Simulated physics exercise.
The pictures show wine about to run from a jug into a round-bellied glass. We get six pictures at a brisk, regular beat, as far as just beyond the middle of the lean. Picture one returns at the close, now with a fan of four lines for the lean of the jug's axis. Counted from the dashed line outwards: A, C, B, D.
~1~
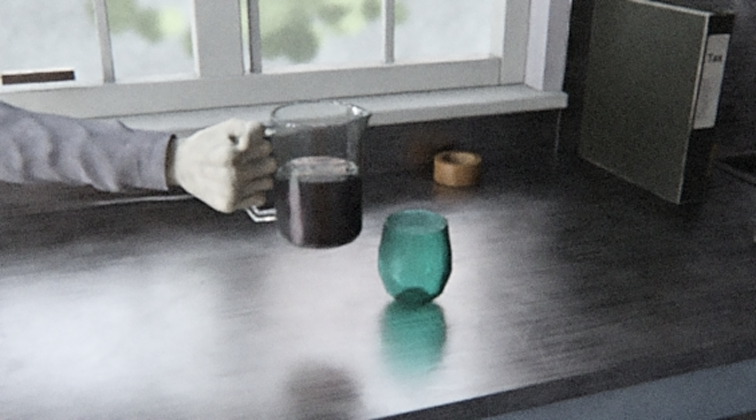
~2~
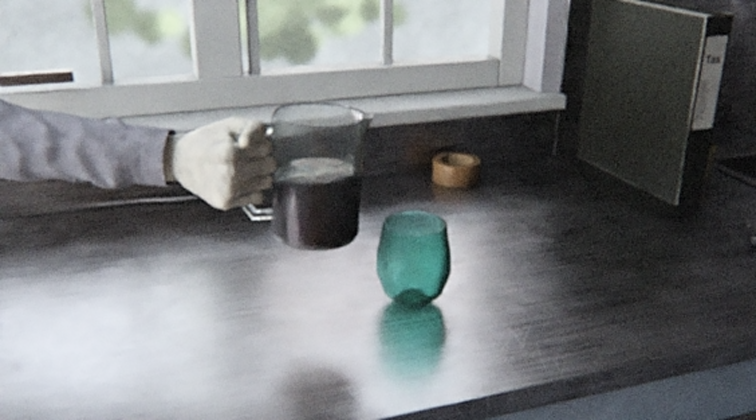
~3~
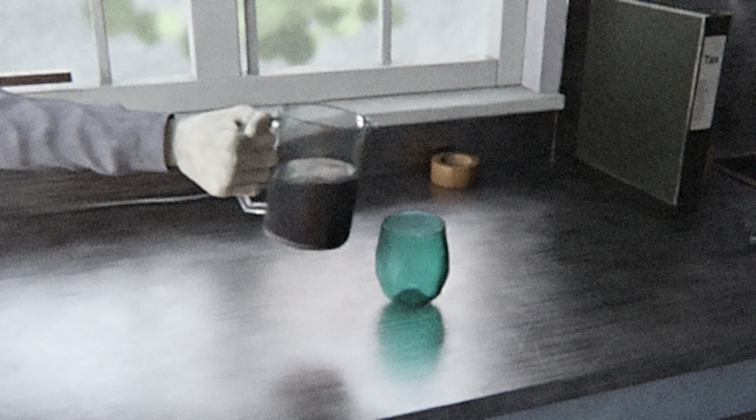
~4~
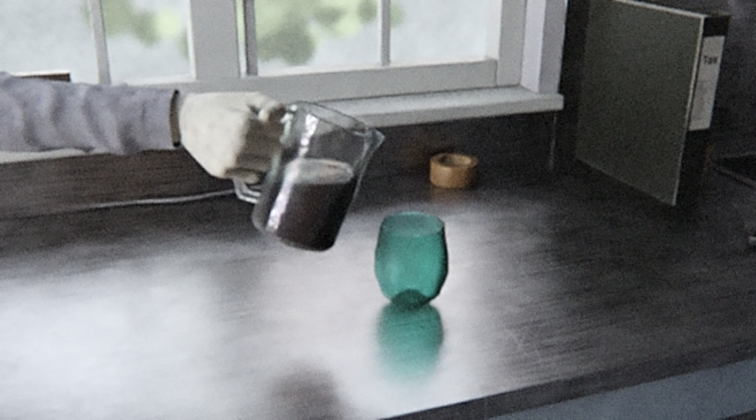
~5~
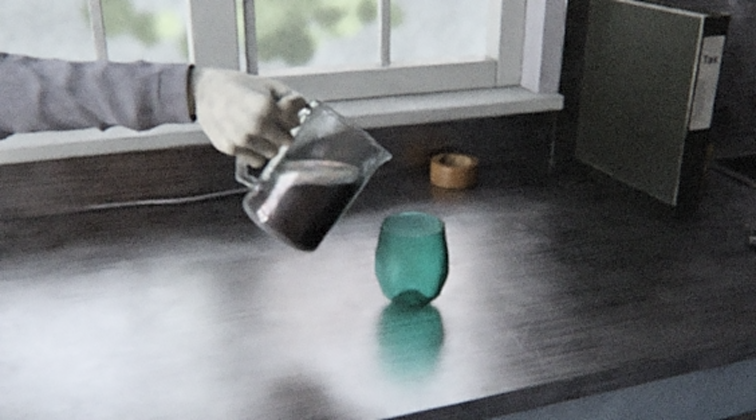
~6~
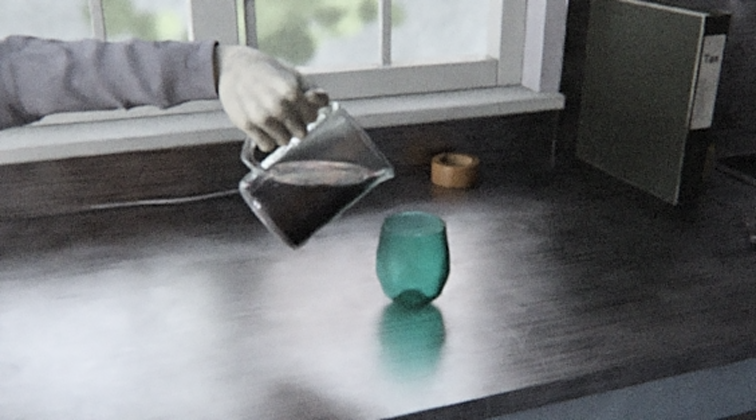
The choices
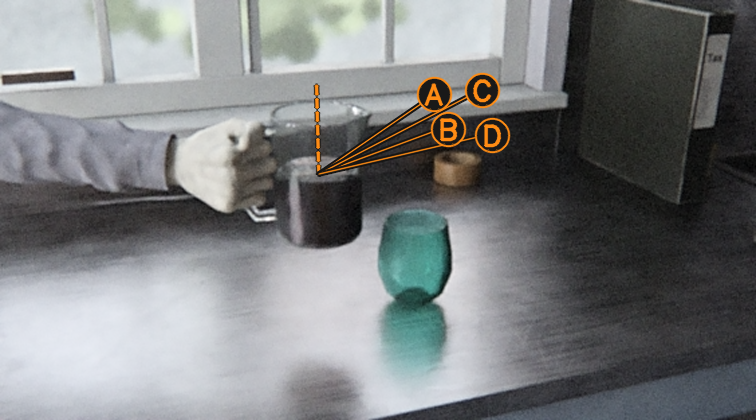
We see a hand holding a glass jug of dark liquid beside a green round-bellied glass on a dark counter near a window; the hand tilts the jug steadily to the right, and no liquid leaves it.
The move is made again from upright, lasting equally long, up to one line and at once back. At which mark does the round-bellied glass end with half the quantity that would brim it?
Choose B.
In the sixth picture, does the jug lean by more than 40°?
Yes, it does.
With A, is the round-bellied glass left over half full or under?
Under half.
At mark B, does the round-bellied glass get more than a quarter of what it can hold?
Yes, it does.
In orange, A at (420, 104); B at (431, 132); C at (467, 97); D at (475, 137).
For mark A, the round-bellied glass ends with about 11 % of what it can hold.
For mark B, the round-bellied glass ends with about 49 % of what it can hold.
For mark C, the round-bellied glass ends with about 28 % of what it can hold.
For mark D, the round-bellied glass ends with about 68 % of what it can hold; 3 % of the wine is spilt.
